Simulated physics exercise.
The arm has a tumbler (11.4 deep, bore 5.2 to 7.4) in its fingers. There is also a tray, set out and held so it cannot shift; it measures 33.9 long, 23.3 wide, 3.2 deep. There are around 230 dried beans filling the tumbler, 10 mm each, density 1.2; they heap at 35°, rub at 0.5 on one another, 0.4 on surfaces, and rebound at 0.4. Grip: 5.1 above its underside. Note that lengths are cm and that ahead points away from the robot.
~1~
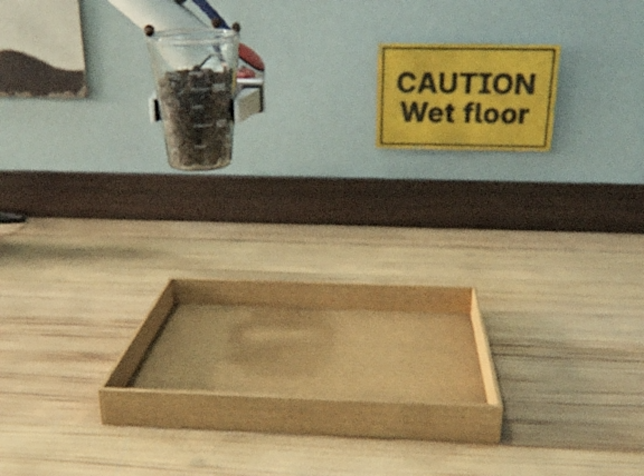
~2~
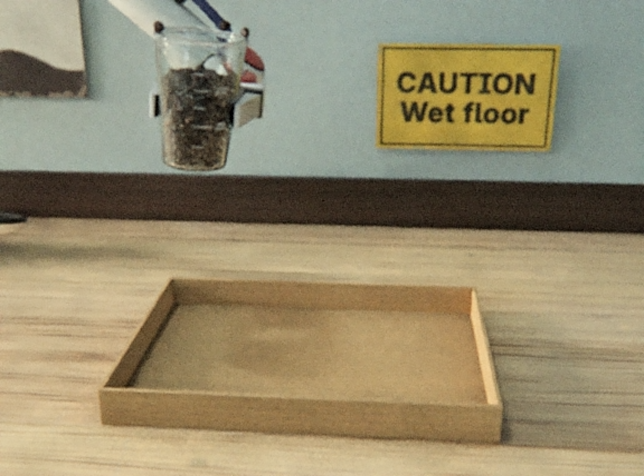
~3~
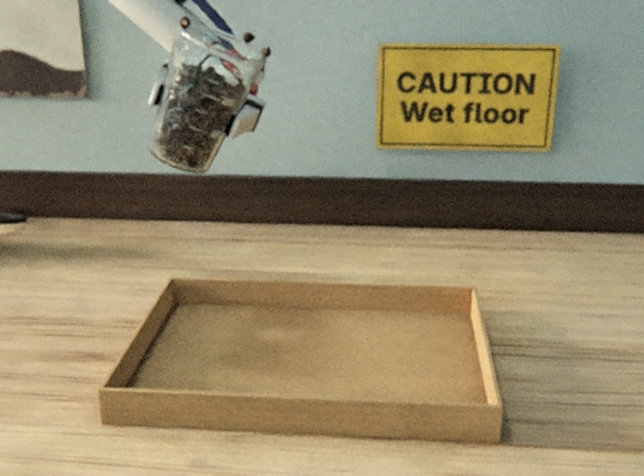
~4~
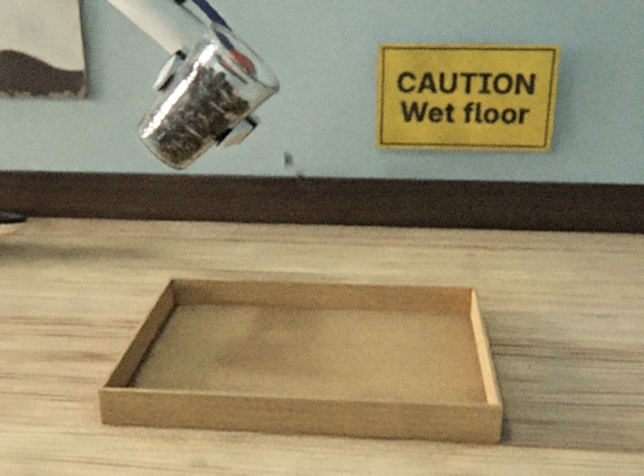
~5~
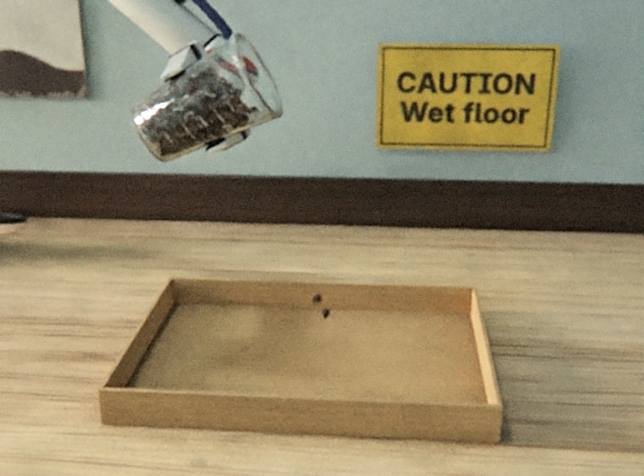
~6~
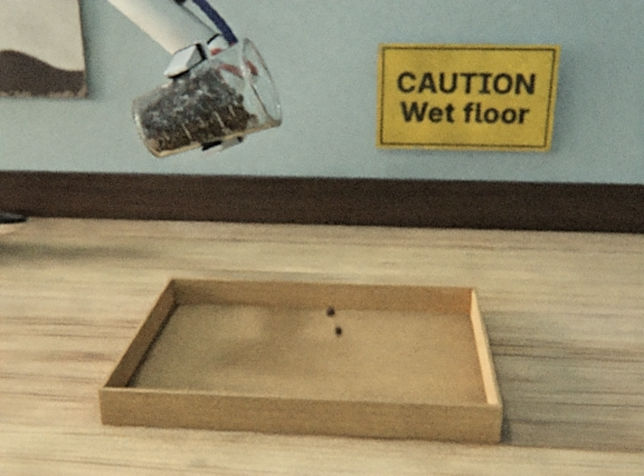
Robot arm tilting a clear tumbler of dark dried beans steeply forward above a shallow tray, two beans dropping into it.
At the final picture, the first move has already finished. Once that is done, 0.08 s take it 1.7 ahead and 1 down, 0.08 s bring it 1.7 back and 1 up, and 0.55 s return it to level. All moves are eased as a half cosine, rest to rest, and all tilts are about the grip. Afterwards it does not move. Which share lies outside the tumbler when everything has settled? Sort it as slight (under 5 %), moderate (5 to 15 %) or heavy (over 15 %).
It counts as slight.
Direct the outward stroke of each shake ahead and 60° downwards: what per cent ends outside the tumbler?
Close to 0 in a hundred.
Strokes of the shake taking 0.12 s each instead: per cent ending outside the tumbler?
It would come to around 0 %.
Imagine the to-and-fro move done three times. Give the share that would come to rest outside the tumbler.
5 %.
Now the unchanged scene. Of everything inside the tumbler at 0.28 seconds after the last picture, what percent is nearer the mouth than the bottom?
Some 40 percent is in that half.
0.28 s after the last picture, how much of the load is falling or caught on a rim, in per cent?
Around 1 percent of the load.
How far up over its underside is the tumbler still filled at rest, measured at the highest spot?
I'd say close to 11.0 cm.
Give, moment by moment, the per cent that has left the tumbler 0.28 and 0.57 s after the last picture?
I'd put it near 0 percent first and near 0 percent later.
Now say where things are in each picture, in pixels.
Tumbler middle at (197, 102), level; upper third of the load around (197, 82), from x 150 to 235, top at y 25; 234 in the tumbler, in the first frame.
Tumbler middle at (198, 102), tilted 6° forward; upper third of the load around (197, 83), from x 160 to 245, top at y 25, in the second frame.
Tumbler middle at (200, 103), tilted 23° forward; upper third of the load around (201, 85), from x 160 to 265, top at y 20, in the third frame.
Tumbler middle at (202, 104), tilted 45° forward; upper third of the load around (202, 89), from x 150 to 300, top at y 60; 232 in the tumbler, 2 in flight or on a rim, in the fourth frame.
Tumbler middle at (203, 106), tilted 62° forward; upper third of the load around (205, 91), from x 145 to 325, top at y 70; 232 in the tumbler, 2 in the tray, in the fifth frame.
Tumbler middle at (203, 106), tilted 68° forward; upper third of the load around (203, 93), from x 145 to 340, top at y 70; 232 in the tumbler, 2 in the tray, in the sixth frame.
Then, 0.28 s after the last picture, tilted 60° forward, highest piece 28 above the table; 229 in the tumbler, 2 in the tray, 3 in flight or on a rim.
Then, 0.57 s after the last picture, tilted 11° forward, highest piece 31 above the table; 229 in the tumbler, 5 in the tray.
Then, 0.91 s after the last picture, level, highest piece 31 above the table; 229 in the tumbler, 5 in the tray.
Then, 1.96 s after the last picture, level, highest piece 31 above the table; 229 in the tumbler, 5 in the tray.
Final count, 229 in the tumbler, 5 in the tray. That is 2 % outside the tumbler.
